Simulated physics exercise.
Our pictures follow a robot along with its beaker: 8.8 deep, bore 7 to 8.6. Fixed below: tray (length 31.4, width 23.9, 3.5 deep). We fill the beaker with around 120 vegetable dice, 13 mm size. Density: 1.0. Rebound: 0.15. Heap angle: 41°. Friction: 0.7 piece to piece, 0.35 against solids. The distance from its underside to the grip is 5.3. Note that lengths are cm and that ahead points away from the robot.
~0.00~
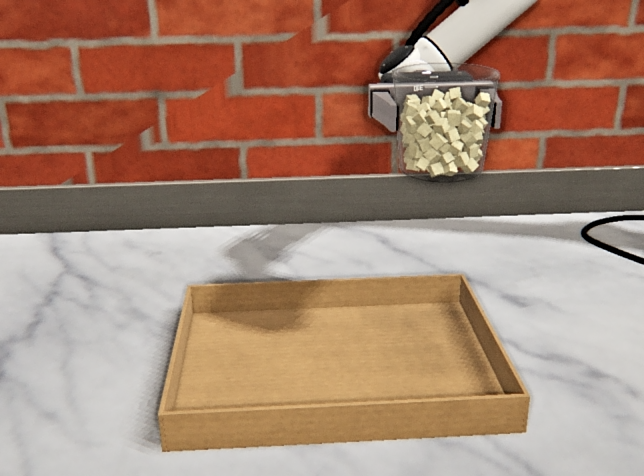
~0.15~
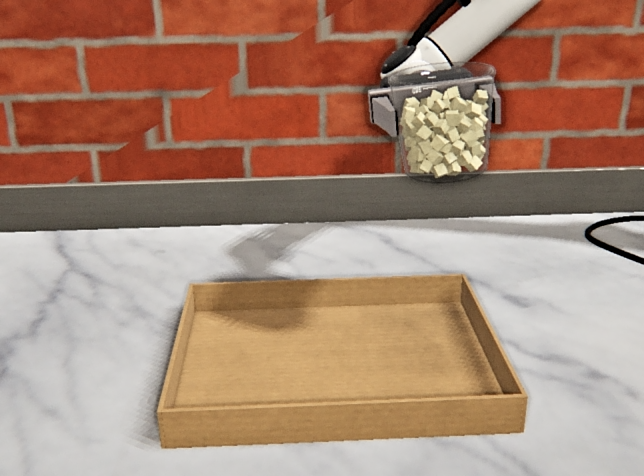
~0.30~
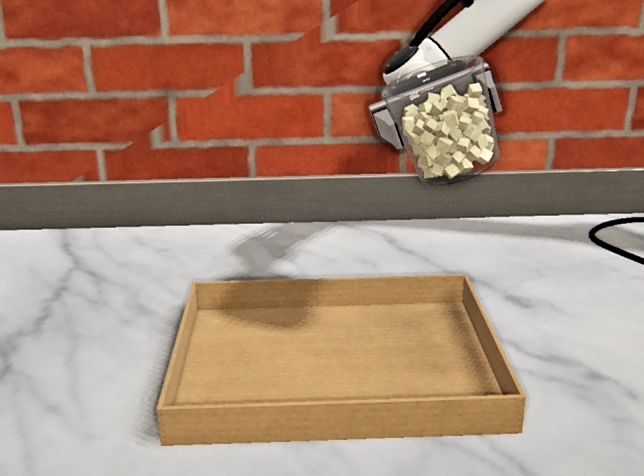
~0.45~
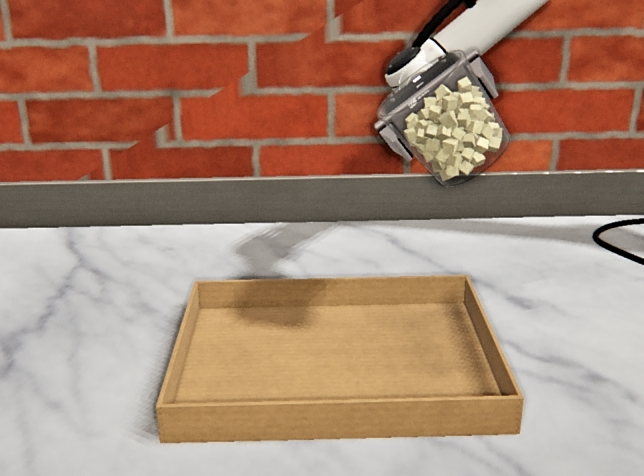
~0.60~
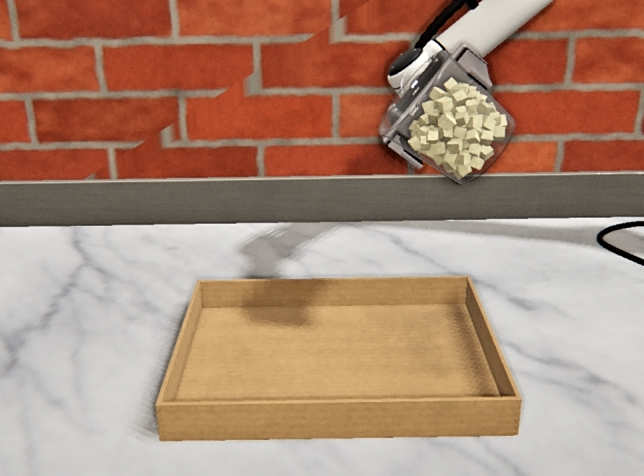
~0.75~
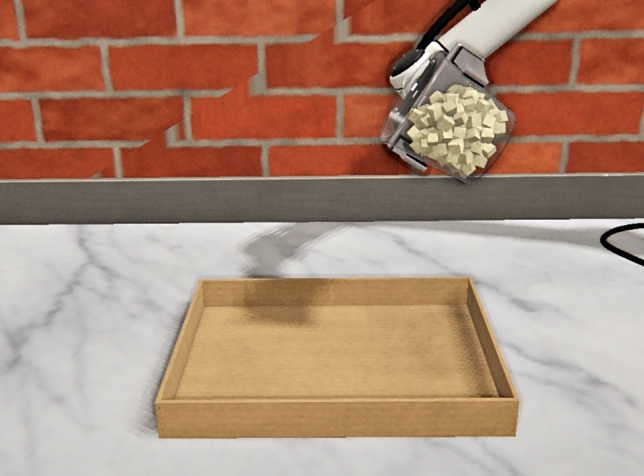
A clear beaker packed with pale vegetable dice started out upright in a robot arm's grip, then tilted steadily over, the dice staying inside, while the wooden tray on the marble counter remained empty.
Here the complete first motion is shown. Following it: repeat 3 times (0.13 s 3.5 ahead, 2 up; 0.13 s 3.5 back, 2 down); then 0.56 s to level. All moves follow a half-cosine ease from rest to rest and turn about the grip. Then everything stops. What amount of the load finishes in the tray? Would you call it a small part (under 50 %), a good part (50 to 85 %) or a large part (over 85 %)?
I'd call it a small part.
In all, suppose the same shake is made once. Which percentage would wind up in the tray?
About 5 per cent in that case.
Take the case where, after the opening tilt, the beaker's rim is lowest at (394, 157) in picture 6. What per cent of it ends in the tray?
The share is around 85 %.
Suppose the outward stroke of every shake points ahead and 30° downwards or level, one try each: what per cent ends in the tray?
You'd get about 0 per cent with the first setting and about 10 per cent with the second.
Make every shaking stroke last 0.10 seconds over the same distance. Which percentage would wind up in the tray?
It would be some 55 %.
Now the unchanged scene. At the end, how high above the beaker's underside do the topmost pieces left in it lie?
Roughly 8.0 centimetres.
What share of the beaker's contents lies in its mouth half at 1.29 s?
I'd say close to 50 per cent.
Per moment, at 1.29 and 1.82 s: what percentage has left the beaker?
About 15, 30.
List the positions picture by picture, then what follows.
The first picture shows the beaker middle at (443, 124), level; upper third of the load around (441, 113), from x 405 to 485, top at y 95; 123 in the beaker.
The second picture shows the beaker middle at (444, 124), tilted 5° forward; upper third of the load around (444, 113), from x 405 to 480, top at y 95.
The third picture shows the beaker middle at (446, 124), tilted 20° forward; upper third of the load around (449, 113), from x 410 to 485, top at y 90.
The fourth picture shows the beaker middle at (449, 124), tilted 37° forward; upper third of the load around (456, 111), from x 410 to 495, top at y 85.
The fifth picture shows the beaker middle at (451, 123), tilted 52° forward; upper third of the load around (461, 109), from x 415 to 500, top at y 85.
The sixth picture shows the beaker middle at (451, 124), tilted 57° forward; upper third of the load around (461, 110), from x 415 to 500, top at y 90; 123 in the beaker.
After 1.29 s, tilted 57° forward, highest piece 27 above the table; 103 in the beaker, 7 in the tray, 13 in flight or on a rim.
After 1.82 s, tilted 27° forward, highest piece 28 above the table; 88 in the beaker, 35 in the tray.
After 2.29 s, level, highest piece 29 above the table; 88 in the beaker, 35 in the tray.
After 3.34 s, level, highest piece 29 above the table; 88 in the beaker, 35 in the tray.
In the end, 88 in the beaker, 35 in the tray. That is 28 % in the tray.
